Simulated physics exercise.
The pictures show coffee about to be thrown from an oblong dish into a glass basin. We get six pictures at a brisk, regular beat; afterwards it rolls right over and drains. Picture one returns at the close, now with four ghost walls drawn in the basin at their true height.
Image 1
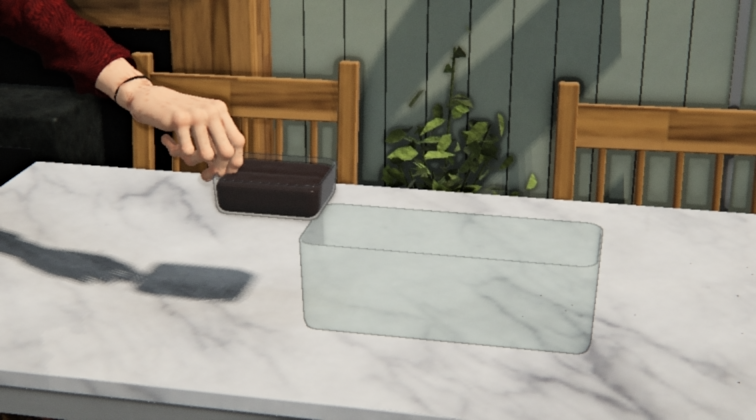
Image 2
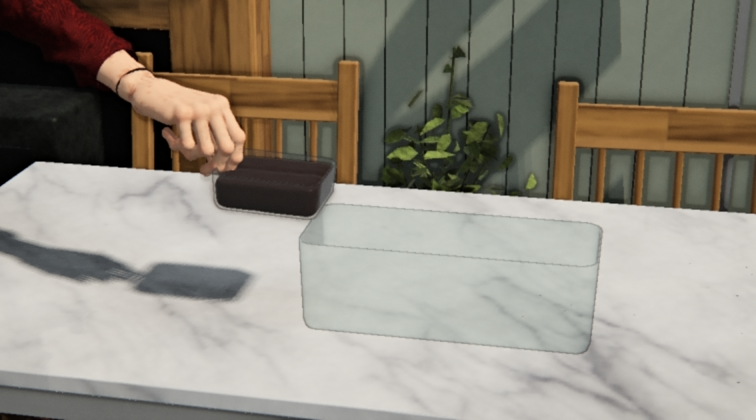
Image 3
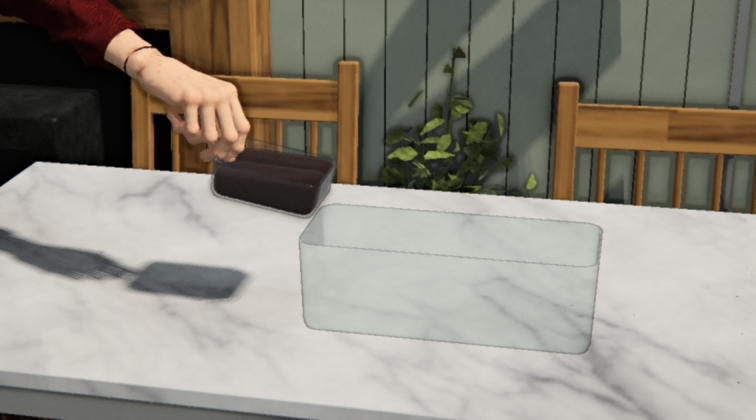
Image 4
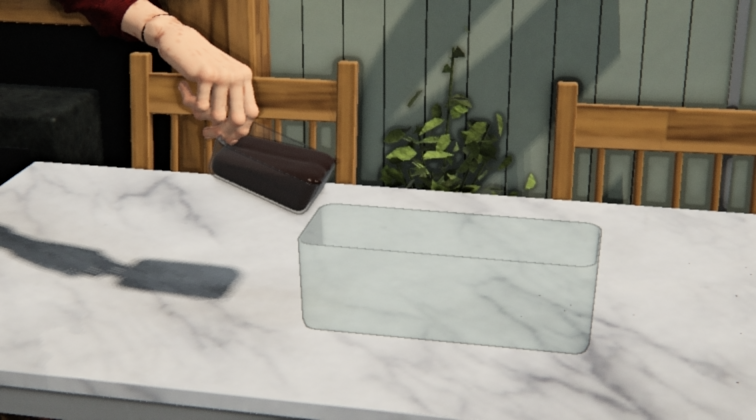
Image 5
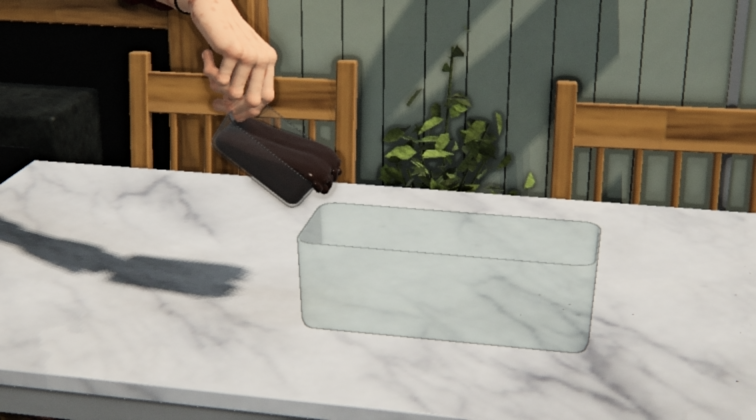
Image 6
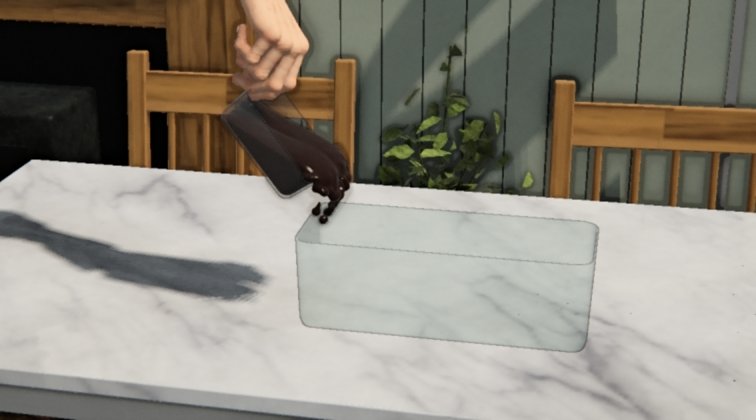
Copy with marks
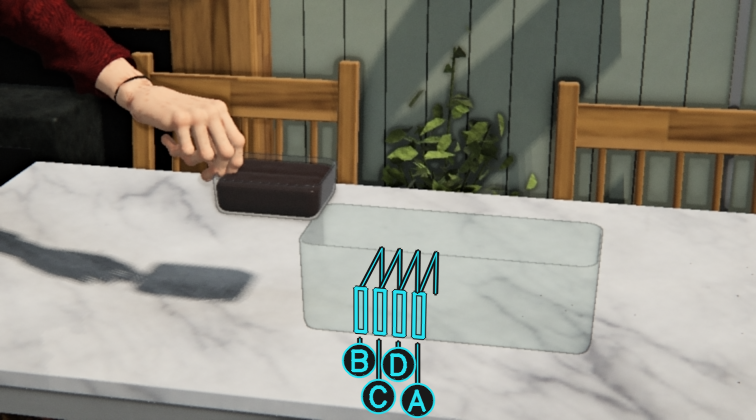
To begin with, a hand holds a small oblong dish of dark coffee upright above a marble table, behind and left of an empty glass basin. The hand rises and tilts the dish rightward, gently then more steeply, until dark coffee slides over its lip and drops down near the basin's left end.
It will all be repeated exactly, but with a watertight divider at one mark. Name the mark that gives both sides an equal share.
I would pick place D.
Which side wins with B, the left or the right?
The right one.
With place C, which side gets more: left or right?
The right side.
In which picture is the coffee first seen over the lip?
In picture 4.
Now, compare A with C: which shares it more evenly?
That would be C.
On the marked copy, A at (417, 344); B at (359, 338); C at (378, 340); D at (398, 342).
With A, about 82 % ends left of the wall and 9 % right of it; 10 % is lost outside.
With B, about 9 % ends left of the wall and 87 % right of it; 4 % is lost outside.
With C, about 20 % ends left of the wall and 74 % right of it; 6 % is lost outside.
With D, about 51 % ends left of the wall and 46 % right of it; 4 % is lost outside.
